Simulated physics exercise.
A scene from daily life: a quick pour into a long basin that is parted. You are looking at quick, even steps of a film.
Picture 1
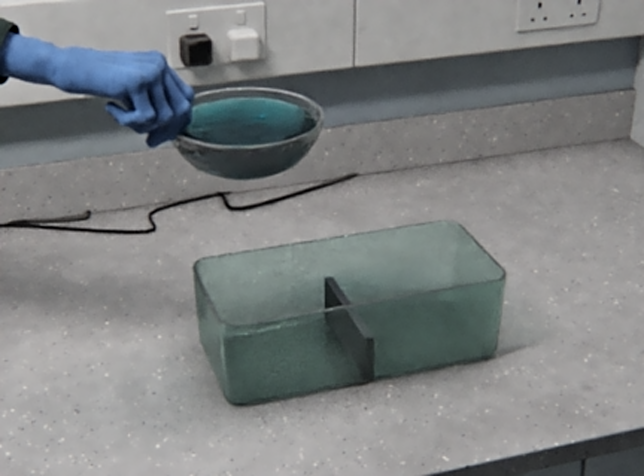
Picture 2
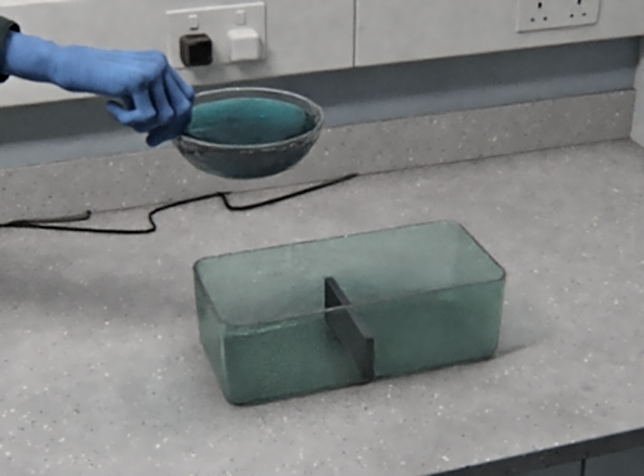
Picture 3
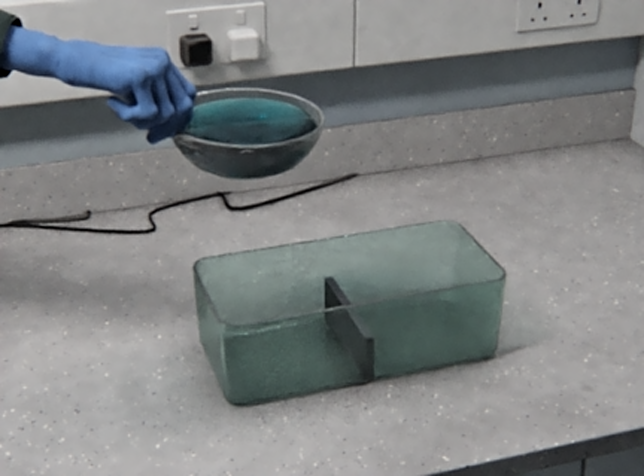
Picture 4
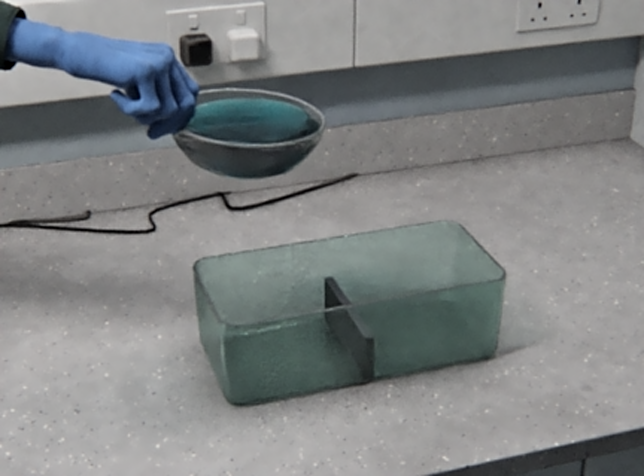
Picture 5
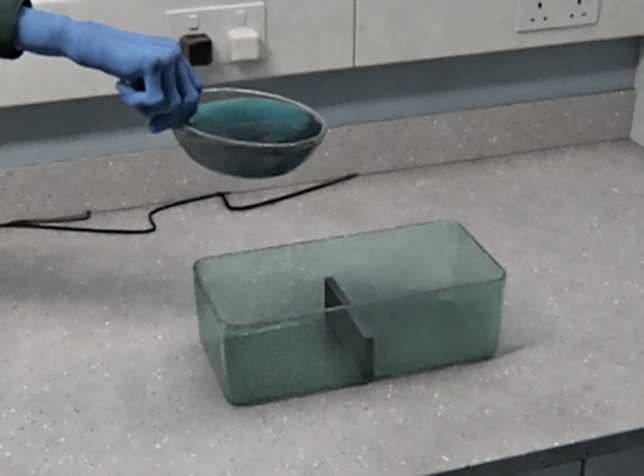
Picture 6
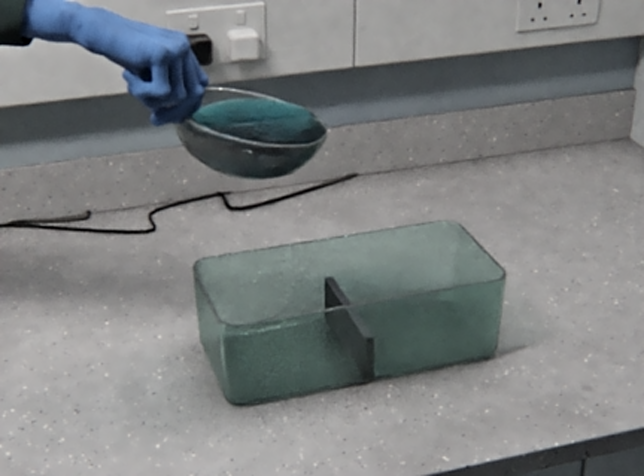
The clip opens on a blue-gloved hand at the left holding a clear bowl of teal liquid above a greenish rectangular basin with a dark divider, on a speckled counter. The bowl stays nearly level at first, then the hand rises slightly and slowly tilts it down toward the right.
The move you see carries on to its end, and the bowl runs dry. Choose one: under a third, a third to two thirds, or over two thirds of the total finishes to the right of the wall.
Over two thirds finishes to the right of the wall.
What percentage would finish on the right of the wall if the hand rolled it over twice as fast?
Near 75 %.
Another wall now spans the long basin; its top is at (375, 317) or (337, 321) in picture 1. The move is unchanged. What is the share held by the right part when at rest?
55 per cent first, then 85 per cent.
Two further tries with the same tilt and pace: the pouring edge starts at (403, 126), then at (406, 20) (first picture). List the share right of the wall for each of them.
In turn 95 % and 75 %.
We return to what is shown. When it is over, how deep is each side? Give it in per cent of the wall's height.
The left reaches some 10 %, the right about 40 %.
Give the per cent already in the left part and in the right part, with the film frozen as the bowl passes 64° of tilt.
Left part close to 0 in a hundred, right part close to 40.
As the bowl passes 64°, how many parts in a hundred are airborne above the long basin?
Airborne share: Approx. 35 %.
A moment on, the bowl is tipped part way and 20 per cent is still to pour, 2 is left of the wall and 41 right of it.
Next, the bowl is tipped on its side and 0 per cent is still to pour, 16 is left of the wall and 81 right of it.
Then the bowl is tipped right over and 0 per cent is still to pour, 17 is left of the wall and 82 right of it.
Later the bowl is tipped right over and 0 per cent is still to pour, 17 is left of the wall and 82 right of it.
In the end 17 per cent lies left of the wall, 82 right of it and 2 outside.
